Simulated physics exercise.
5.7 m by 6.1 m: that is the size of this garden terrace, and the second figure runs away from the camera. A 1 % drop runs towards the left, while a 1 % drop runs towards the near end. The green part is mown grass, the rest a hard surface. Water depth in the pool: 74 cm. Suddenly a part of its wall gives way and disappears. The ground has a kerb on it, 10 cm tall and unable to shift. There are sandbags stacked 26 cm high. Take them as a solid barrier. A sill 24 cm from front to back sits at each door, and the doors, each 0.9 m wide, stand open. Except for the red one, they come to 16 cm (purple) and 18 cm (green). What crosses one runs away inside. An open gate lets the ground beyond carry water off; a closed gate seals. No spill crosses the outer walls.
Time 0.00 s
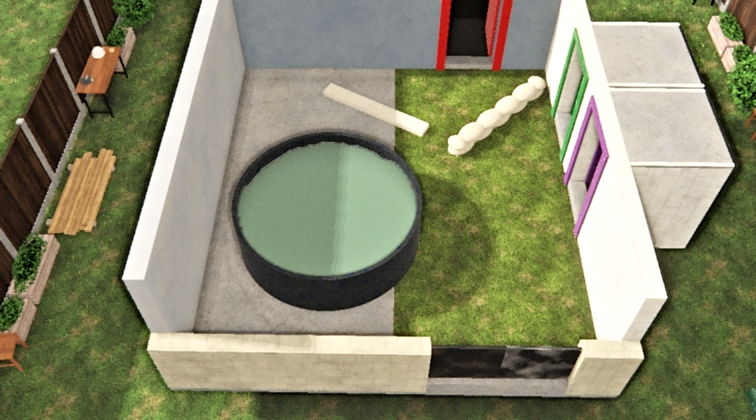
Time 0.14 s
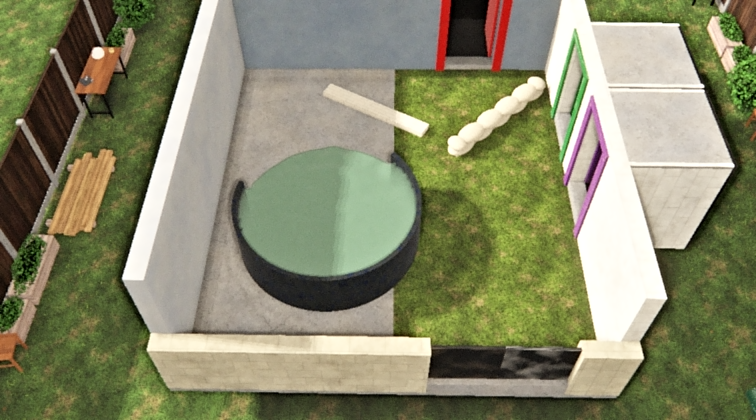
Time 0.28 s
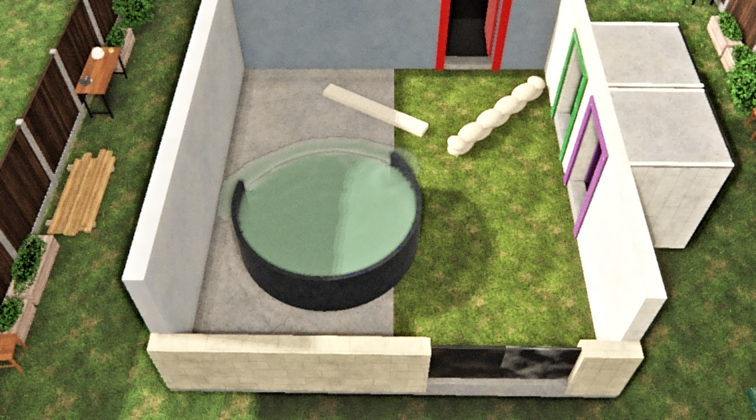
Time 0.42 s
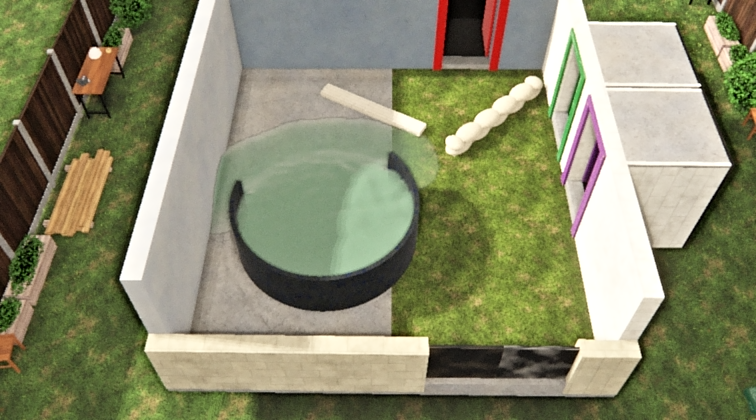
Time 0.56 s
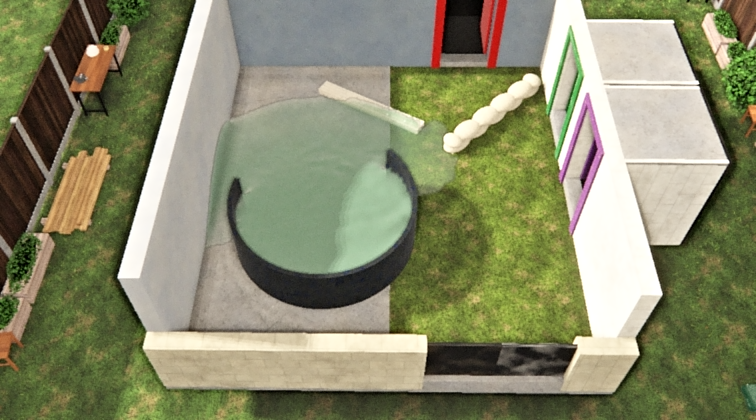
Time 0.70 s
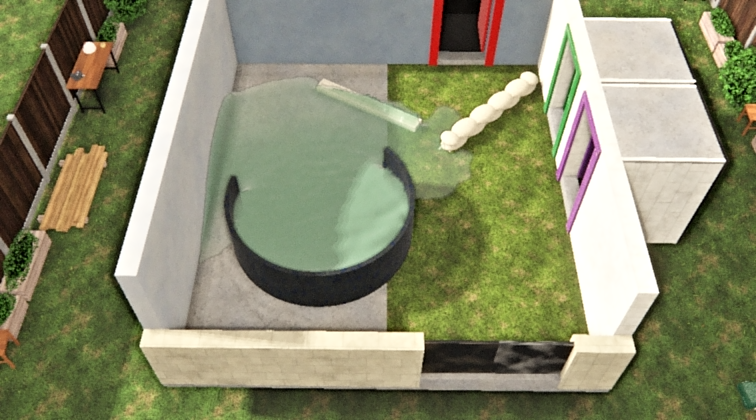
We see a round pool of green water in a walled terrace; a section of its far wall disappears, and water pours out, spreading across the paving around a pale beam and onto the grass near a twisted white barrier.
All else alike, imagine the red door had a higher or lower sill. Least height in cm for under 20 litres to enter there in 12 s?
Roughly 26 cm.
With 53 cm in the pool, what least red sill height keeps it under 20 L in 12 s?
Minimum height: Approx. 15 cm.
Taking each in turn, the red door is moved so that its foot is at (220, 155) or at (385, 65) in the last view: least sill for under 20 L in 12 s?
In turn: Roughly 31 cm, roughly 23 cm.
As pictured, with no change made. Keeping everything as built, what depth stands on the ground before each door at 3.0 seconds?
Purple door 0 cm, green door 0 cm, red door 18 cm.
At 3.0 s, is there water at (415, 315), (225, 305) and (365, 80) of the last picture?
Point by point, the first is spared, the second awash and the third awash.
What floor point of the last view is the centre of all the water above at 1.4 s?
(312, 178).
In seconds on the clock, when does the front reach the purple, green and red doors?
Purple at 5.0 s, green at 4.0 s and red at 1.8 s.
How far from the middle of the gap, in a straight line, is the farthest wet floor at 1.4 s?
About 3.6 metres out.
After 1.4 s water covers 45 % of the floor, deepest (59 cm) near (237, 68); it has not reached the red door.
After 3.0 s water covers 55 % of the floor, deepest (40 cm) near (234, 88); 18 cm at the red door, 1 litre in over its 11 cm sill.
After 12.0 s water covers 95 % of the floor, deepest (18 cm) near (194, 292); 8 cm at the red door, 168 litres in over its 11 cm sill.
At the red door as built, the water arrived by 1.9 s and peaked near 31 cm at 4.8 s.
Run again over the same 12 s with other heights there, 34 litres in over 23 cm, 7 litres over 31 cm. The limit of 20 litres is kept from about 26 cm up.
